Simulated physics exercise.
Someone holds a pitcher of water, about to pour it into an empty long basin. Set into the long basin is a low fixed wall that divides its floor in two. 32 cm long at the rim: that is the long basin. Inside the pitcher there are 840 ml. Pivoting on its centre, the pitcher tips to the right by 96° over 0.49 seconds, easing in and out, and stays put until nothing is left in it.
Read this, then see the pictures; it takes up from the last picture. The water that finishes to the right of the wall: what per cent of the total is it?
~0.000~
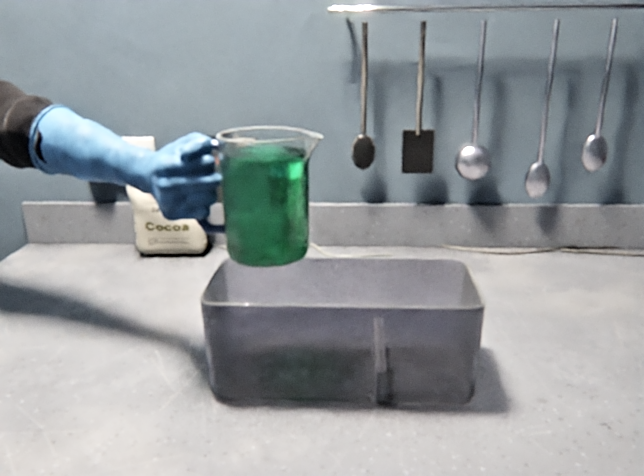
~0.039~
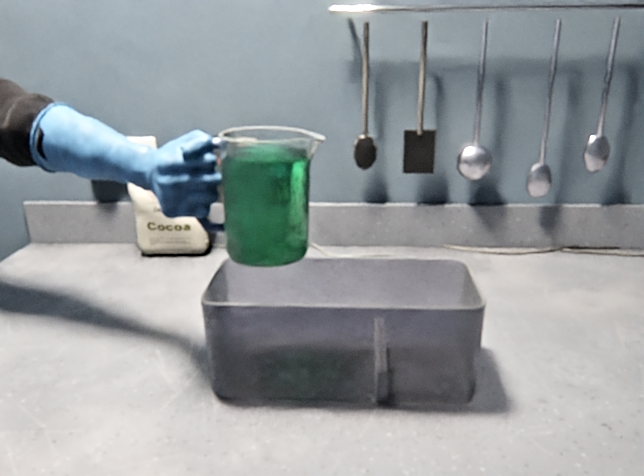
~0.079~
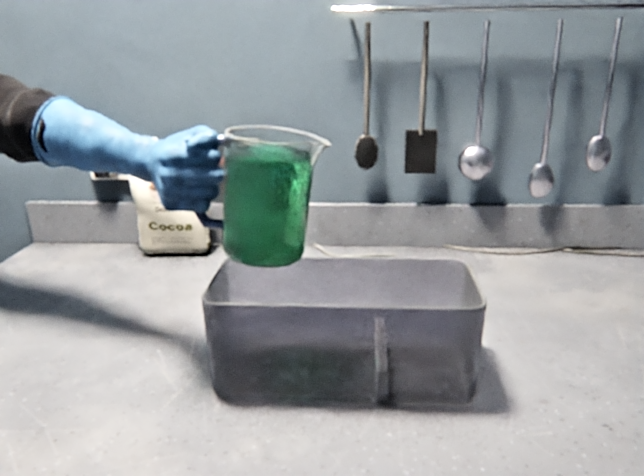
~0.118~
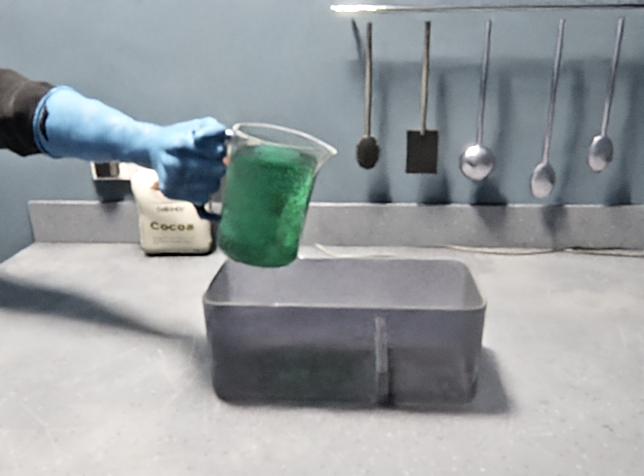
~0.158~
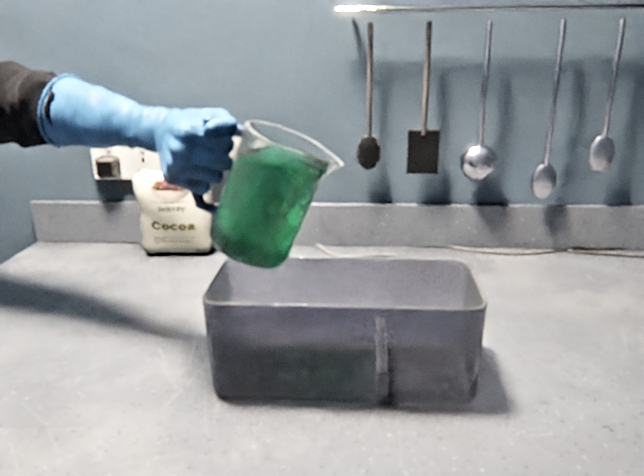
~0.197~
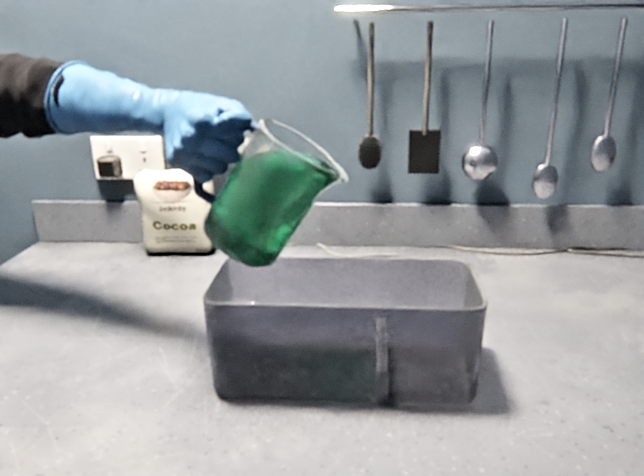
It is about 68 per cent of the total.
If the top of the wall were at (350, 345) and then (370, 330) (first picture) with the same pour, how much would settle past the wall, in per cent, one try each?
Result: 90 per cent, then 85 per cent.
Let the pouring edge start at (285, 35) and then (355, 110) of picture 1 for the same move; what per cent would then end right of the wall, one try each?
I'd say 60 percent on the first go, 60 percent on the next.
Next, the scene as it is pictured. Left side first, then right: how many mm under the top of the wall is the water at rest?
Left side: Around 30 mm. Right side: Around 0 mm.
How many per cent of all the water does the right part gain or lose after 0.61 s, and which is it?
It rises by about 28.
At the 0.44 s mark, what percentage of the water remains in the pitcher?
68 %.
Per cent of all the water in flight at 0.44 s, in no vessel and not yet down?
It comes to roughly 16 per cent.
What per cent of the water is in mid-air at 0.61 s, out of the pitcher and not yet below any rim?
Estimated airborne part: Roughly 16 per cent.
Then, 0.44 s in, the tilt is 93° and 68 per cent is still to pour, 3 is left of the wall and 12 right of it.
Then, 0.61 s in, the tilt is 96° and 34 per cent is still to pour, 11 is left of the wall and 40 right of it.
Then, 0.79 s in, the tilt is 96° and 14 per cent is still to pour, 13 is left of the wall and 66 right of it.
Then, 0.99 s in, the tilt is 96° and 6 per cent is still to pour, 18 is left of the wall and 72 right of it.
Finally, 30 per cent lies left of the wall, 68 right of it and 2 outside.
